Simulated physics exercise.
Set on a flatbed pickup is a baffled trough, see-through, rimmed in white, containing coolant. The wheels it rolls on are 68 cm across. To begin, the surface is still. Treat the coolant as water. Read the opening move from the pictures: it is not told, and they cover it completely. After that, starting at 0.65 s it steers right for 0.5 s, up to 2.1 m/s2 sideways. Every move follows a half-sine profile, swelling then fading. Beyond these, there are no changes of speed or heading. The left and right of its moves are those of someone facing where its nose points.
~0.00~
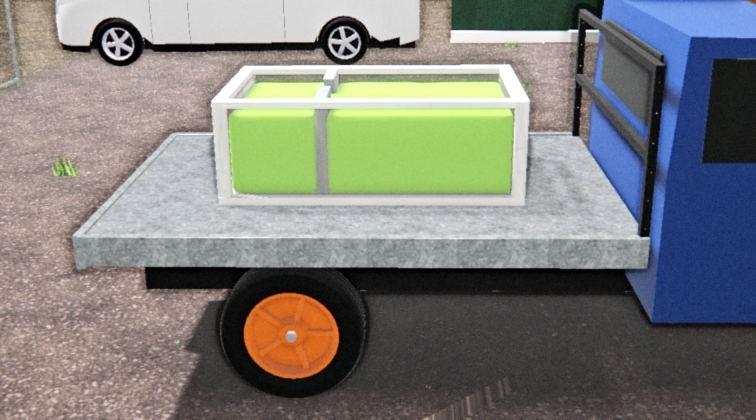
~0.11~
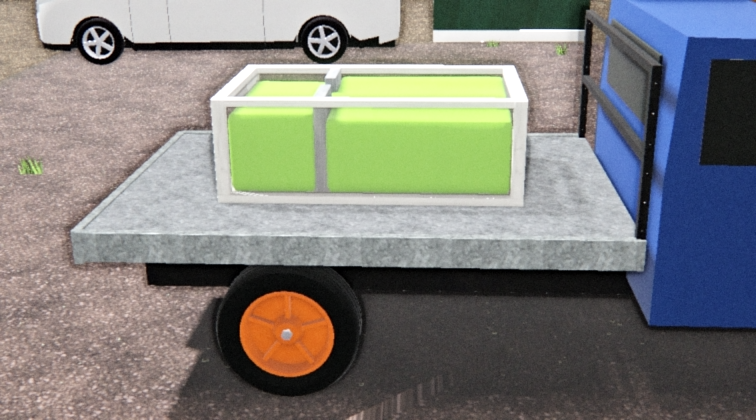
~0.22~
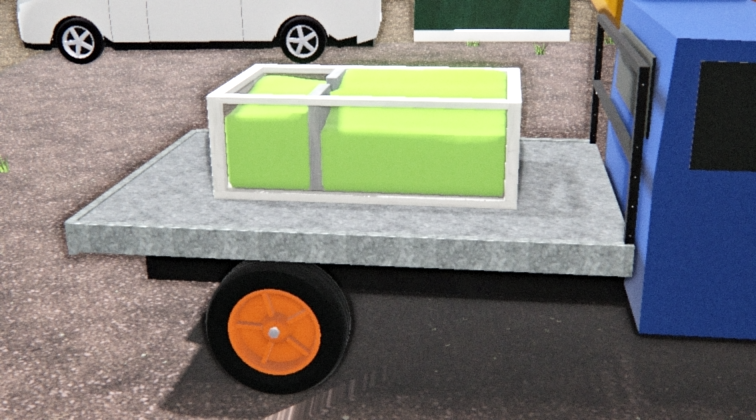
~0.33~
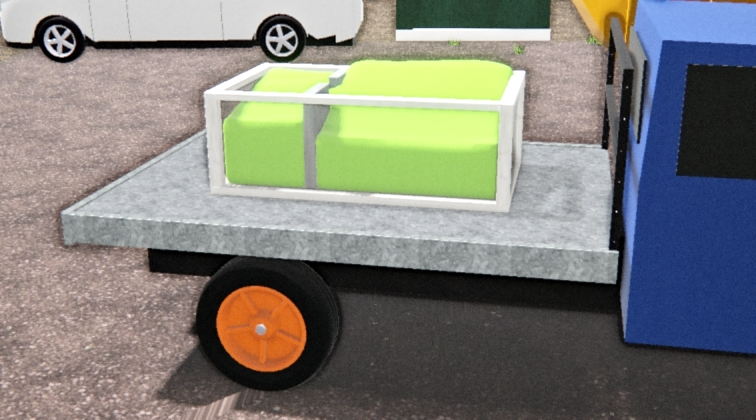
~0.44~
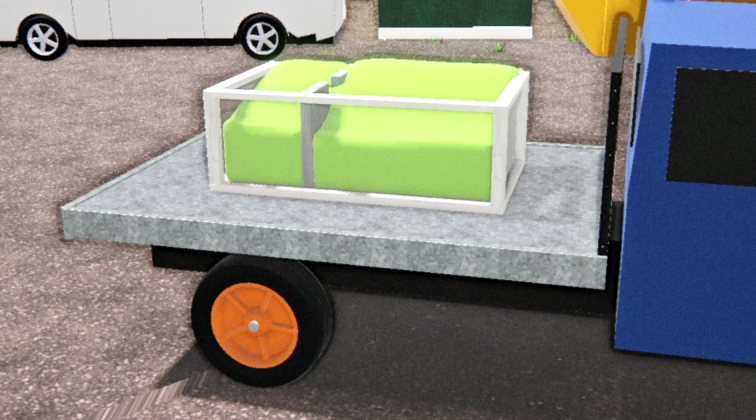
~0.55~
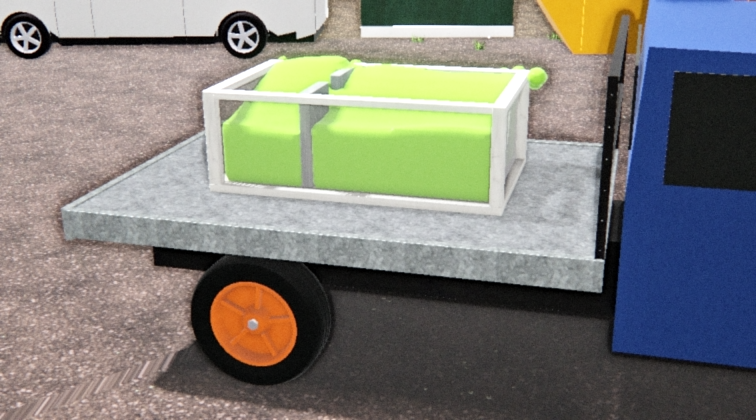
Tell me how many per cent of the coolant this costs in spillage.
It costs close to 2 per cent.
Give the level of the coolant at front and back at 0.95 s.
Front reads 40 centimetres, back reads 38 centimetres.
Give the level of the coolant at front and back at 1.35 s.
Height at the front is 40 cm; height at the back is 38 cm.
Then, 0.95 s in, the surface is 41 cm up at the front and 39 cm at the back; 1 per cent is out, over the far side.
Then, 1.35 s in, the surface is 40 cm up at the front and 38 cm at the back; 2 per cent is out, over the far side.
Then, 1.85 s in, the surface is 40 cm up at the front and 40 cm at the back; 2 per cent is out, over the far side.
Then, 4.14 s in, 2 per cent is out, over the far side, 7 of 416 litres.
